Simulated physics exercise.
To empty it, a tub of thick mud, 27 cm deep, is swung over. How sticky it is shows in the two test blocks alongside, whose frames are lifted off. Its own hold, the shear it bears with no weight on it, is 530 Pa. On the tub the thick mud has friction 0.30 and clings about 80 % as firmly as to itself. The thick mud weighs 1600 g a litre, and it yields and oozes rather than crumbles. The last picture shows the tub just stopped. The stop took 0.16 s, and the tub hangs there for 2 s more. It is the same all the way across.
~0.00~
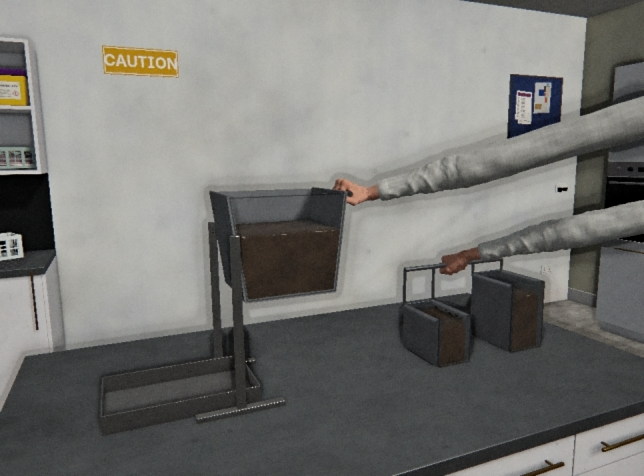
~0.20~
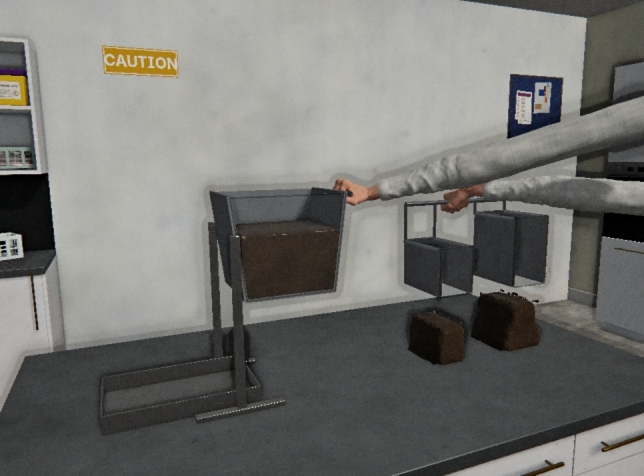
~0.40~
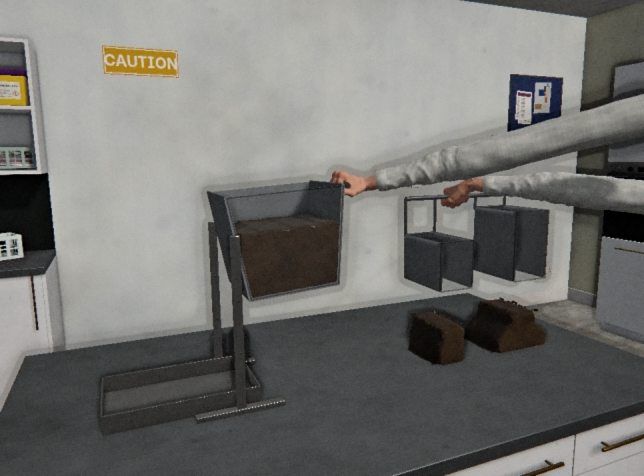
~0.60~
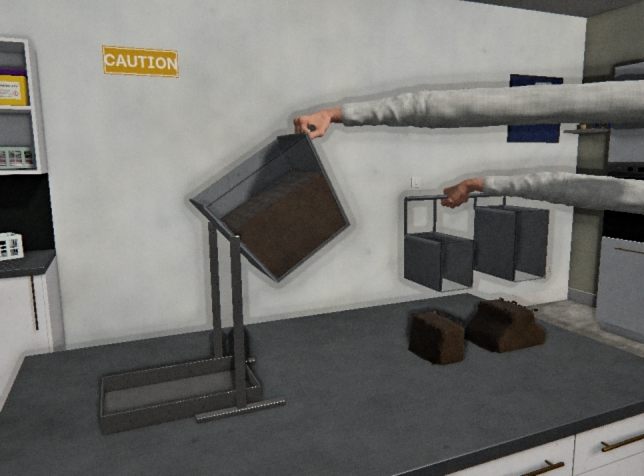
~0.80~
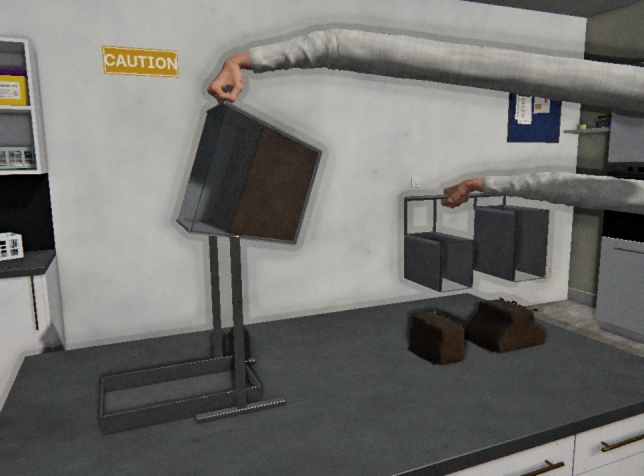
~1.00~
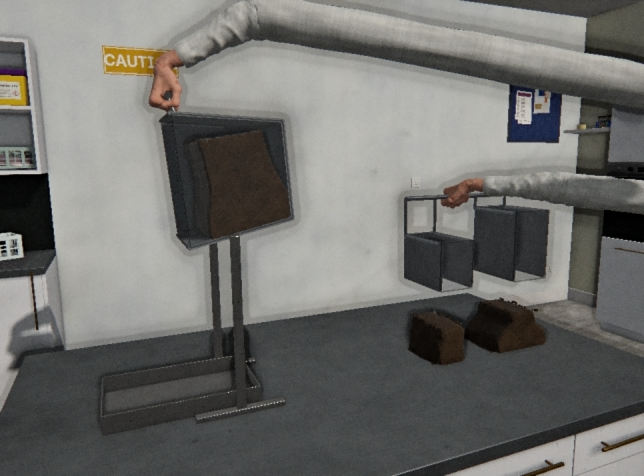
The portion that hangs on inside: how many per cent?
The portion that hangs on inside is near 37 %.
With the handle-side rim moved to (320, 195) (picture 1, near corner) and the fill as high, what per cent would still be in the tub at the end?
Then about 50 %.
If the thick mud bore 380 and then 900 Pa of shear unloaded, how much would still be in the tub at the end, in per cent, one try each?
In that order: 25 %, 50 %.
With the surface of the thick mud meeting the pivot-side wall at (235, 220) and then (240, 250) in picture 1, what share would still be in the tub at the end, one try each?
In turn about 30 %, 50 %.
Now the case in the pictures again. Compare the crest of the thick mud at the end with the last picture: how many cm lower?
Some 17 cm.
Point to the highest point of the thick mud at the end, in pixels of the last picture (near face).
At about (259, 199).
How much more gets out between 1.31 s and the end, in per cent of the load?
About 7 %.
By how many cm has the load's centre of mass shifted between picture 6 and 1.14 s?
Some 9 cm.
After 1.14 s, the tub is at 95 degrees and holds 82 %.
After 1.31 s, the tub is at 95 degrees and holds 45 %.
After 1.48 s, the tub is at 95 degrees and holds 38 %.
After 1.65 s, the tub is at 95 degrees and holds 37 %.
After 3.00 s, at the end, the tub is at 95 degrees and holds 37 %.
